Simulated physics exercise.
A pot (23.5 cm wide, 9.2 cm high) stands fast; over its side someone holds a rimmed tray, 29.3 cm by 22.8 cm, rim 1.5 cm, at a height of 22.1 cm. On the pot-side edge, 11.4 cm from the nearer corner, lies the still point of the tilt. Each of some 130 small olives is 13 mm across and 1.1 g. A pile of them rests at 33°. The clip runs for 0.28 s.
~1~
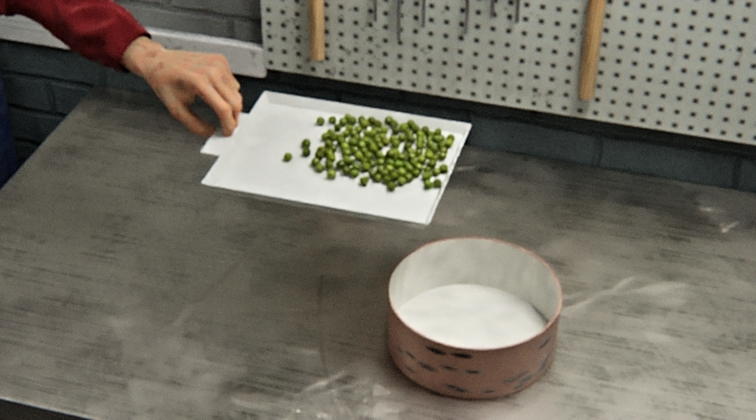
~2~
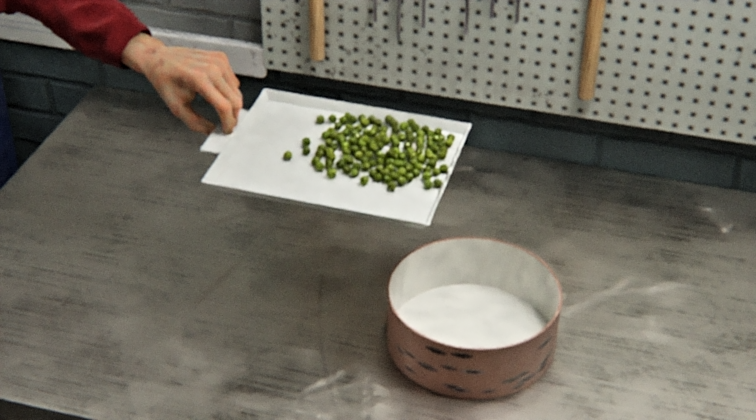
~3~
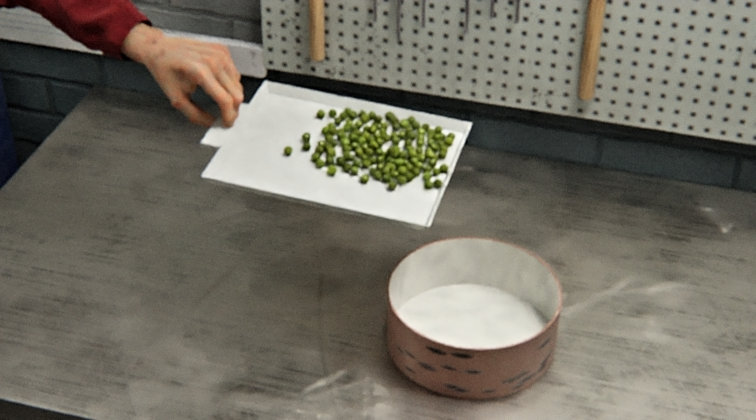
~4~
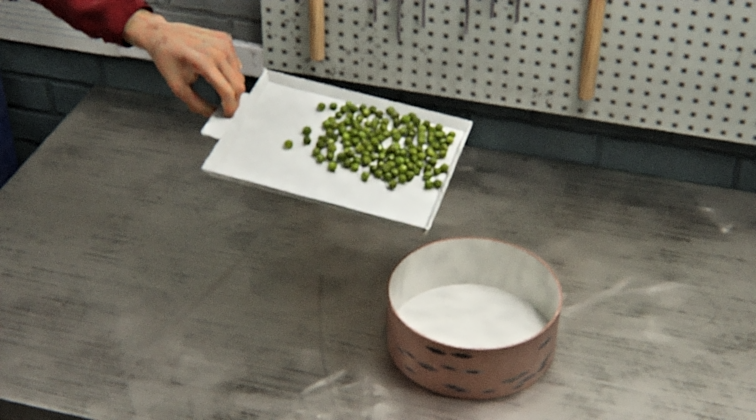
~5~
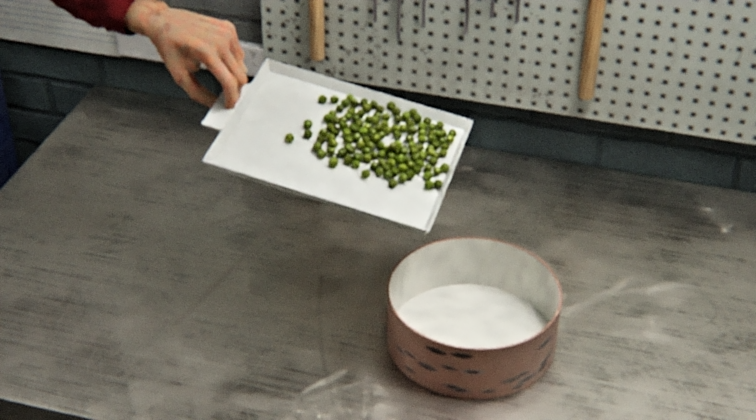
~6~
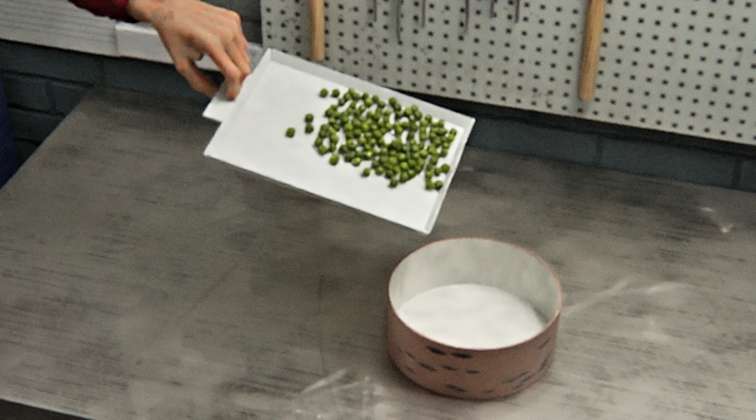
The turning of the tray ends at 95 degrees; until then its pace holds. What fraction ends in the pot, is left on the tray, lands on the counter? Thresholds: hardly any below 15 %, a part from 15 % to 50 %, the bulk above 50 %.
Pot: Chances are the heavier share of the lot sits there, tray: Chances are a negligible share of the lot sits there, counter: Chances are a negligible share of the lot sits there.
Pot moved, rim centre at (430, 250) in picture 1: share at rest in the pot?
I'd expect near 70 per cent.
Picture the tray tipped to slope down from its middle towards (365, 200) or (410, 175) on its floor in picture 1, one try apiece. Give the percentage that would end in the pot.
About 80 per cent on the first try and 65 per cent on the second.
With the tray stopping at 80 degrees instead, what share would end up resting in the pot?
That would give about 100 per cent.
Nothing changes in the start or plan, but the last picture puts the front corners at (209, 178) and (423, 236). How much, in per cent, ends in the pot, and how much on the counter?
That works out as pot 65 and counter 35.
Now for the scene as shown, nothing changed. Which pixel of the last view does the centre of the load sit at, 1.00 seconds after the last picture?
At that moment the load's centre is around (446, 272).
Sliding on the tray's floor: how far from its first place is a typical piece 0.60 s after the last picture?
Displacement on the tray: About 8 cm.
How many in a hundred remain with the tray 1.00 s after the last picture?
Load share: Around 30%.
Then, 0.60 s after the last picture, tilt 52 degrees; the tray holds 95 %, the pot 0 %.
Then, 1.00 s after the last picture, tilt 77 degrees; the tray holds 30 %, the pot 50 %.
Then, 1.49 s after the last picture, tilt 95 degrees; the tray holds 0 %, the pot 100 %.
In the end, pot 100 %, tray 0 %, counter 0 %.
